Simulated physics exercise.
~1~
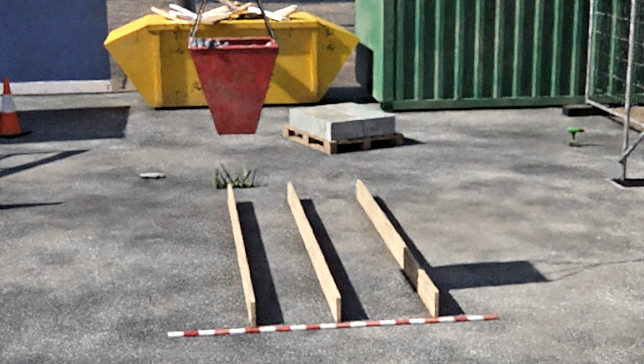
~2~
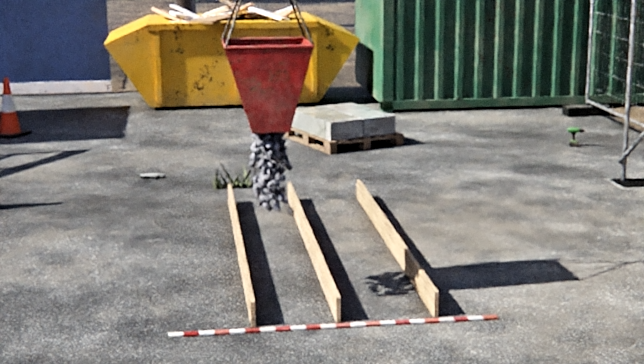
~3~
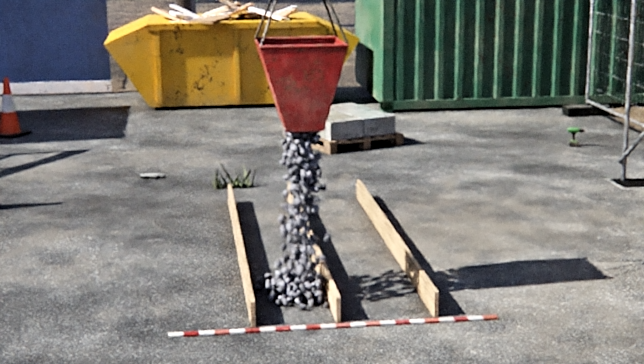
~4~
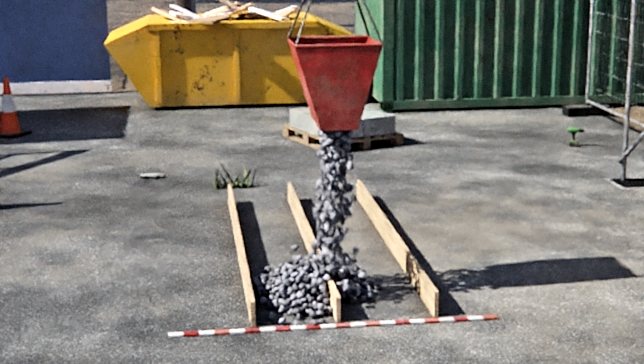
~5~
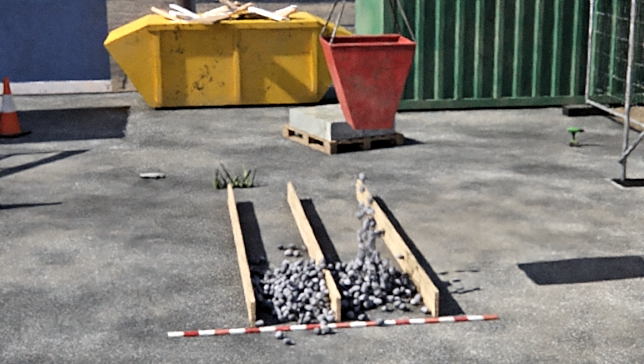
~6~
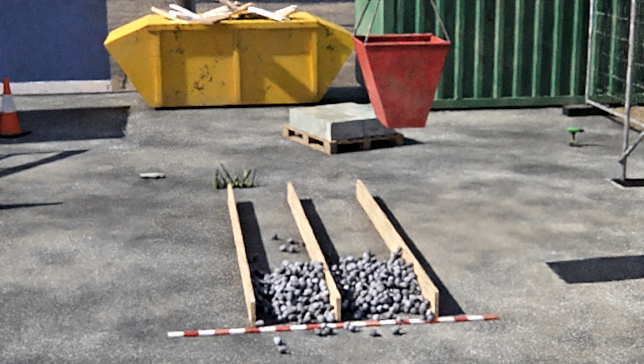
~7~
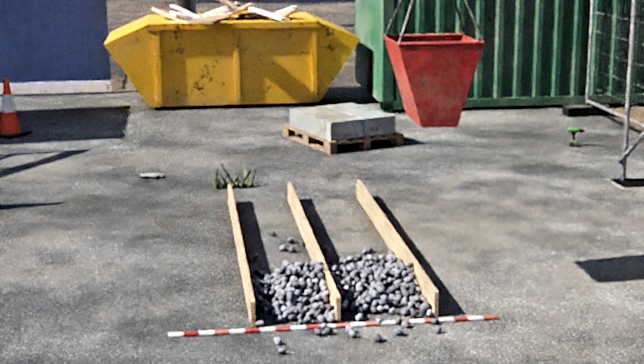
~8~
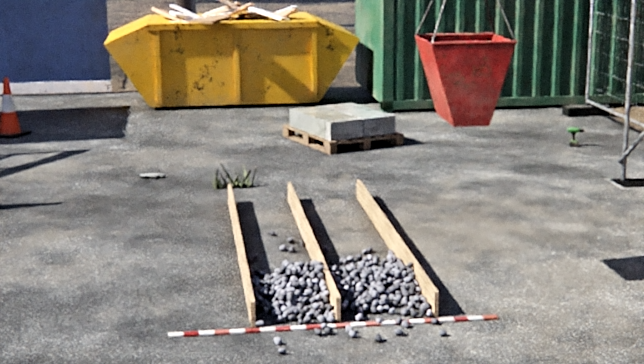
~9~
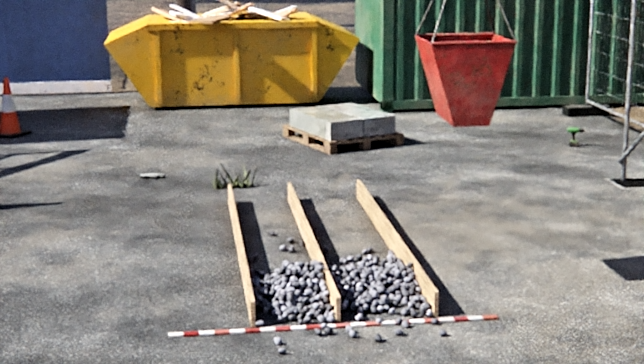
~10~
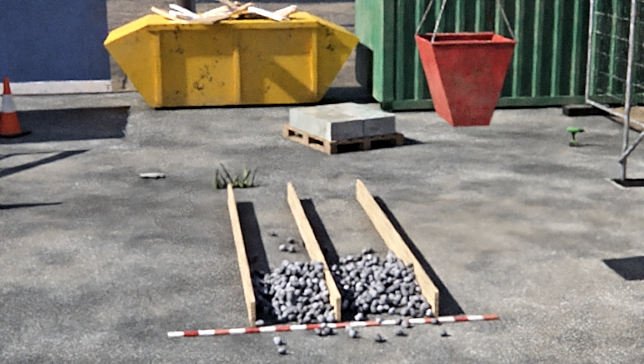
A red skip hanging from a crane slid to the right while grey stones poured from its bottom between three wooden boards, first into the left bay, then the right, until it emptied and stopped, leaving similar heaps in both and a few strays.
